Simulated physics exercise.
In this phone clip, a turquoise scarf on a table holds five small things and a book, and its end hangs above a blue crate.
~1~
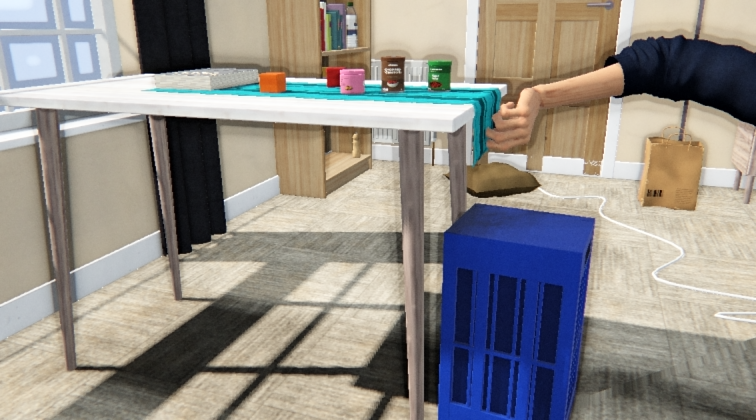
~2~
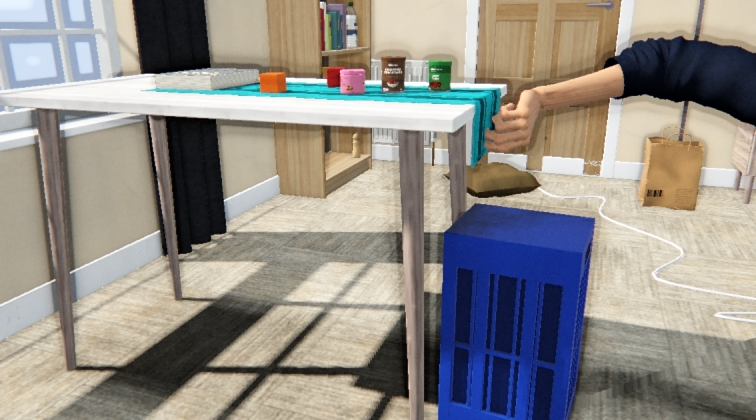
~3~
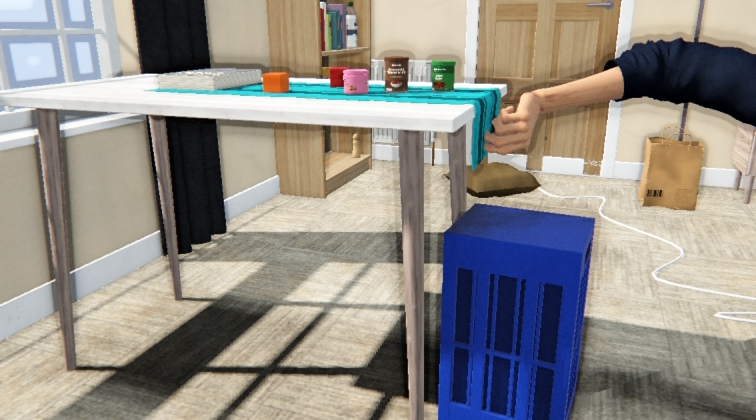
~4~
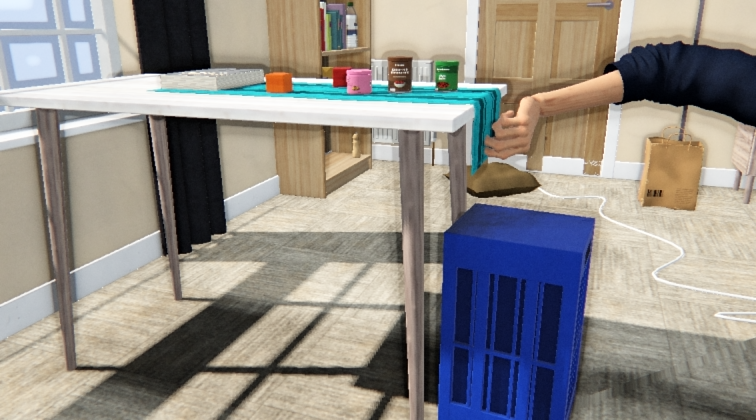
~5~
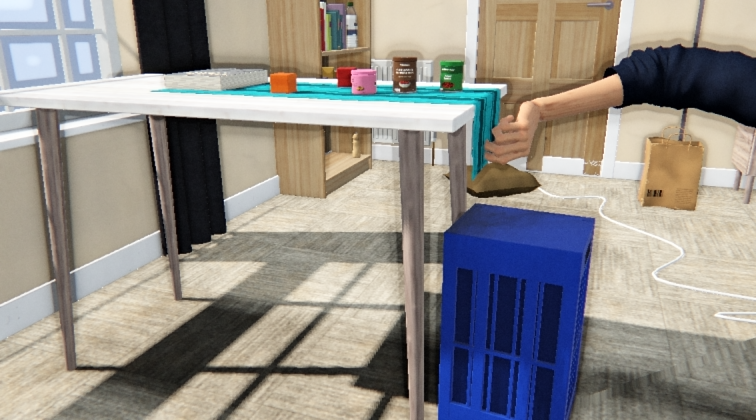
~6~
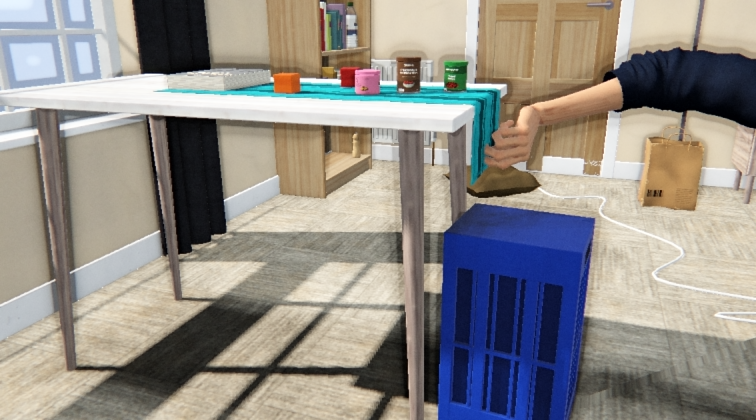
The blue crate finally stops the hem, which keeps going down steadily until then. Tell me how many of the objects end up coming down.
I expect the number going over to be one.
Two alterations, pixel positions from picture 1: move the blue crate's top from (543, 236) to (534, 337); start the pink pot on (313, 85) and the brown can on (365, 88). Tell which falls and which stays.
The pink pot stays put; the brown can is lost.
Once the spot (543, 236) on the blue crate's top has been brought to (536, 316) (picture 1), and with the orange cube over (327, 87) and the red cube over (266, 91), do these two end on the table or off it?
Outcome: Orange cube keeps its perch; red cube keeps its perch.
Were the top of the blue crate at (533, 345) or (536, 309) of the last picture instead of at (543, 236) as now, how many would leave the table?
For the first height 4, for the second 3.
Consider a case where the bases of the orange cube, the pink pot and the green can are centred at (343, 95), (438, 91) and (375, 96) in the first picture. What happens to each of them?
Orange cube kept, pink pot dropped, green can kept.
Early on, hem near (485, 202); all still up.
Midway, hem on the crate; green can gone.
Finally, hem on the crate; green can gone. It carries off one.
